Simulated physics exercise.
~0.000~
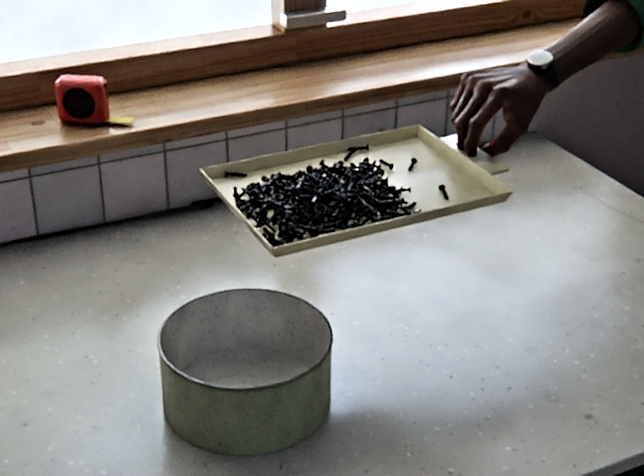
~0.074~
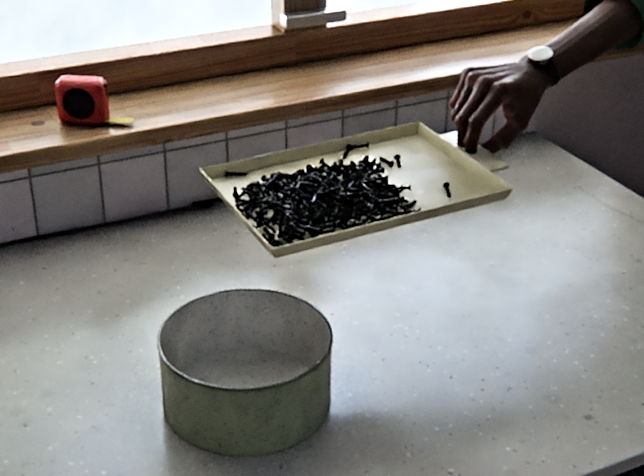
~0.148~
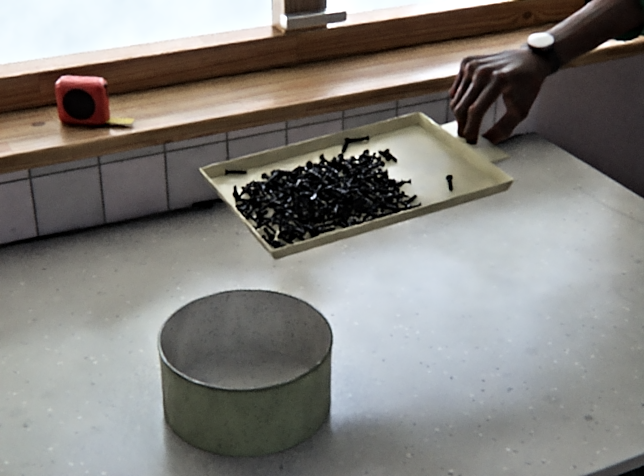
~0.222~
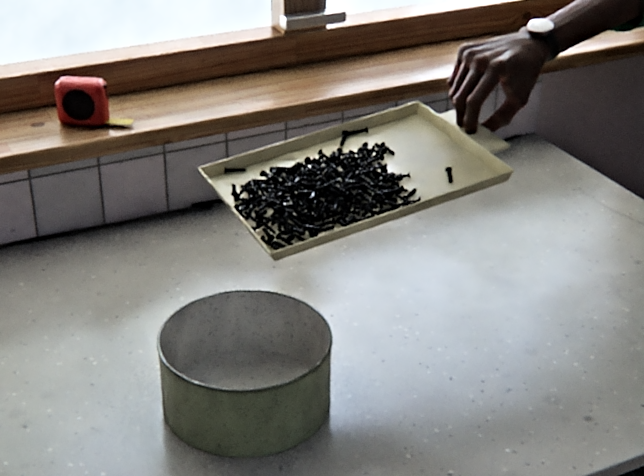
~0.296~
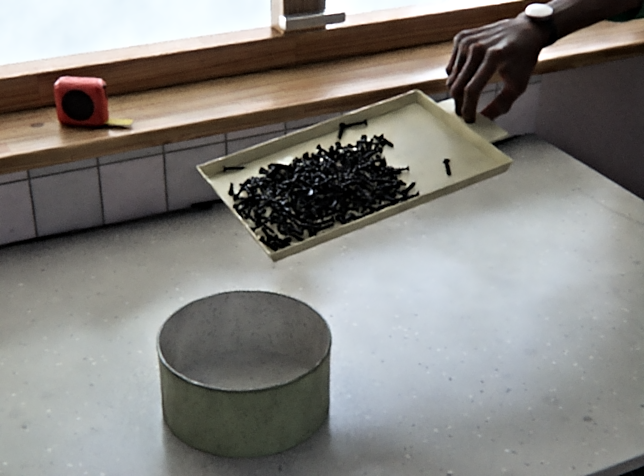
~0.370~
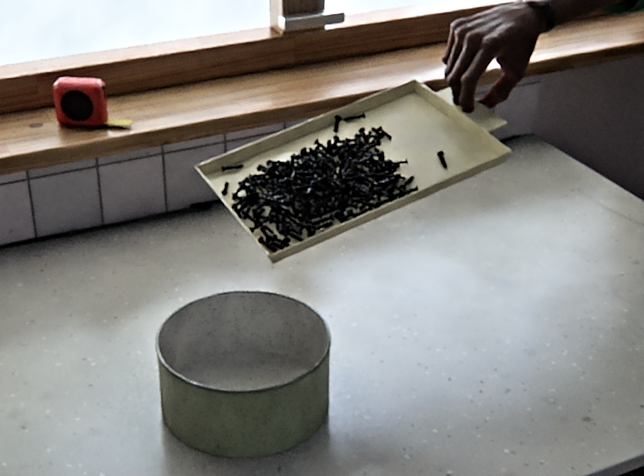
A tray of black screws tilting gradually down to the left as a hand raises its right end above a speckled countertop.
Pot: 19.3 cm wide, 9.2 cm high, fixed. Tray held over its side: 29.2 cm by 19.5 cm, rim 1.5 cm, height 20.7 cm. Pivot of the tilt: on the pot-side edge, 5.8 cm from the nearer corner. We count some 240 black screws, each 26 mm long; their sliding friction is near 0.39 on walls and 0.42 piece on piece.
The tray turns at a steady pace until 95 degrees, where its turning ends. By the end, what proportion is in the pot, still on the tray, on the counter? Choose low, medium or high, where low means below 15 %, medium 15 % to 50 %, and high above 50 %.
Shares - pot: High, left on the tray: Low, counter: Low.
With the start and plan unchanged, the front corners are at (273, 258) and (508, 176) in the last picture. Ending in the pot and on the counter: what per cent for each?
Split: Pot = 75, counter = 25.
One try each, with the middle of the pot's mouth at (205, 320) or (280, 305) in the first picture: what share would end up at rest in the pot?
80 % and 30 %.
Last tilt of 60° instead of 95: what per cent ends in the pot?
Estimated share: About 65 %.
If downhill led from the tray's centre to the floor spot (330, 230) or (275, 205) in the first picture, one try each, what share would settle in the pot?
The share comes to roughly 95 in a hundred, then roughly 65 in a hundred.
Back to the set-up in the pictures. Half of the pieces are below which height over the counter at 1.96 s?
The halfway mark sits at about 2 cm.
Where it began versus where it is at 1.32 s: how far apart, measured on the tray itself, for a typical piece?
By then it sits near 7 cm from where it began.
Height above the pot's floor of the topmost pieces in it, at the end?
Around 3.0 cm above the floor.
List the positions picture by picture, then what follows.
Tray tilt 0 degrees, front corners at (275, 245) and (507, 190); middle of the pieces at (326, 199); pot at (245, 334), in the first frame.
Tray tilt 1 degrees, front corners at (275, 246) and (507, 187); middle of the pieces at (326, 198), in the second frame.
Tray tilt 4 degrees, front corners at (274, 247) and (508, 179), lowest corner left front; middle of the pieces at (326, 195), in the third frame.
Tray tilt 6 degrees, front corners at (273, 249) and (507, 169), lowest corner left front; middle of the pieces at (325, 192), in the fourth frame.
Tray tilt 9 degrees, front corners at (272, 250) and (506, 160), lowest corner left front; middle of the pieces at (324, 188), in the fifth frame.
Tray tilt 12 degrees, front corners at (271, 252) and (505, 150), lowest corner left front; middle of the pieces at (323, 184); pot at (244, 337). The tray's pace is about 40 degrees a second, in the sixth frame.
After 1.32 s, tilt 51 degrees; the tray holds 90 %, the pot 5 %.
Then, at 1.96 s, tilt 76 degrees; the tray holds 20 %, the pot 70 %.
Then, at 2.64 s, tilt 95 degrees; the tray holds 0 %, the pot 100 %.
By 3.0 s all is still; pot 100 %, tray 0 %, counter 0 %.
